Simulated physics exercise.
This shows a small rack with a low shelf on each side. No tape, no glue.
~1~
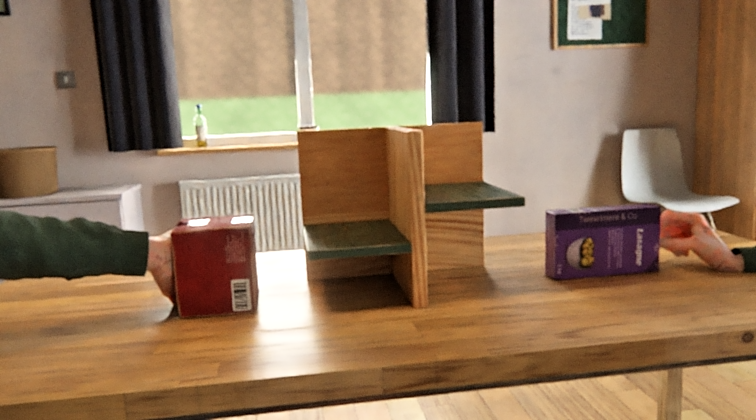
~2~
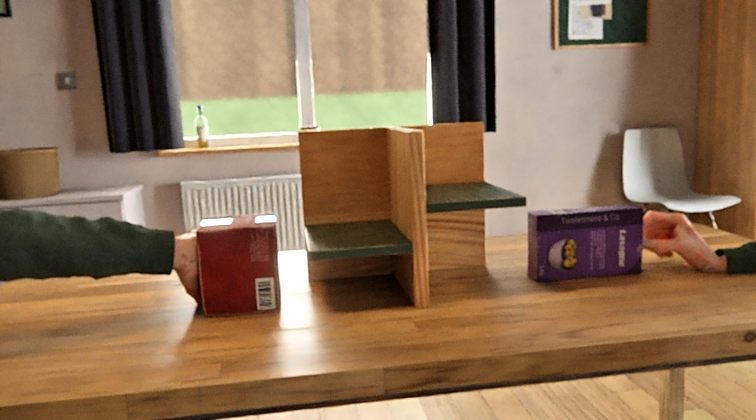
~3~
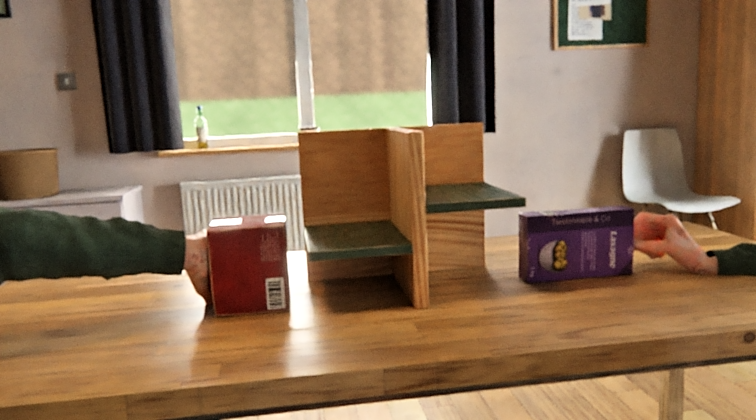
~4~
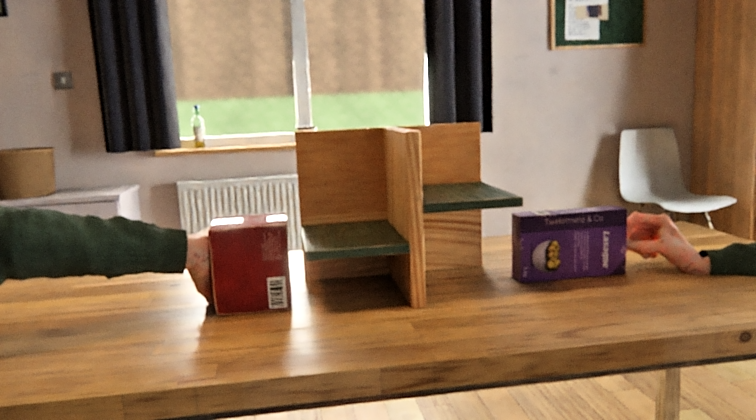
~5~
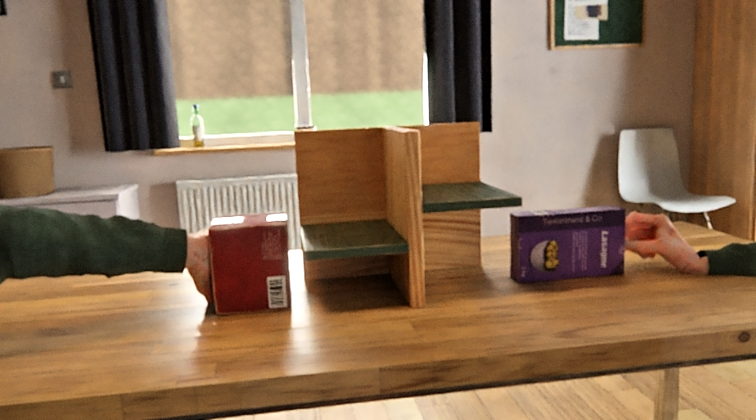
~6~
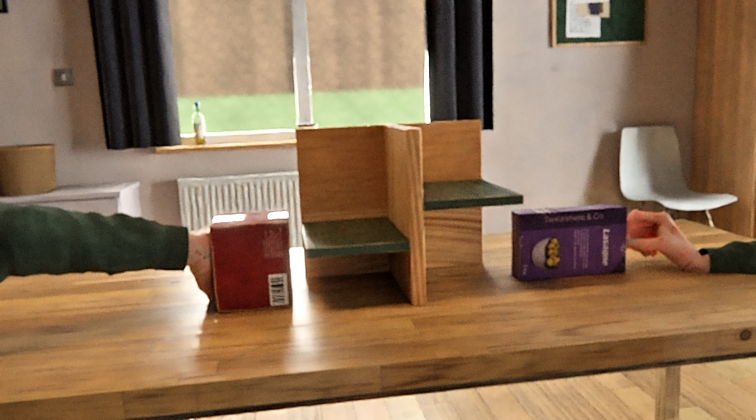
Two hands slide a red box and a purple packet inward beside a small rack, then pause.
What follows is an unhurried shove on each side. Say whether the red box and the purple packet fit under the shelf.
The red box stops at the shelf, the purple packet goes under.
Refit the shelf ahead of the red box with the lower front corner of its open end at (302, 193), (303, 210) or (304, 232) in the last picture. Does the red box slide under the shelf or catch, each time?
The red box clears the shelf; slides in; is too tall.
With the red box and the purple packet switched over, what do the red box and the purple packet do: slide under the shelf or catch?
The red box clears the shelf, the purple packet gets stuck.
Then, 0.30 s later than the last frame, red box sliding up to the opening near (267, 258); purple packet sliding up to the opening near (555, 242).
Then, 0.64 s later than the last frame, red box stopped at the opening near (268, 258); purple packet part of the way in near (522, 245).
Then, 0.92 s later than the last frame, red box stopped at the opening near (268, 258); purple packet part of the way in near (495, 247).
When it is over, the red box catches on the edge, near (268, 258); the purple packet slides in, near (478, 248).
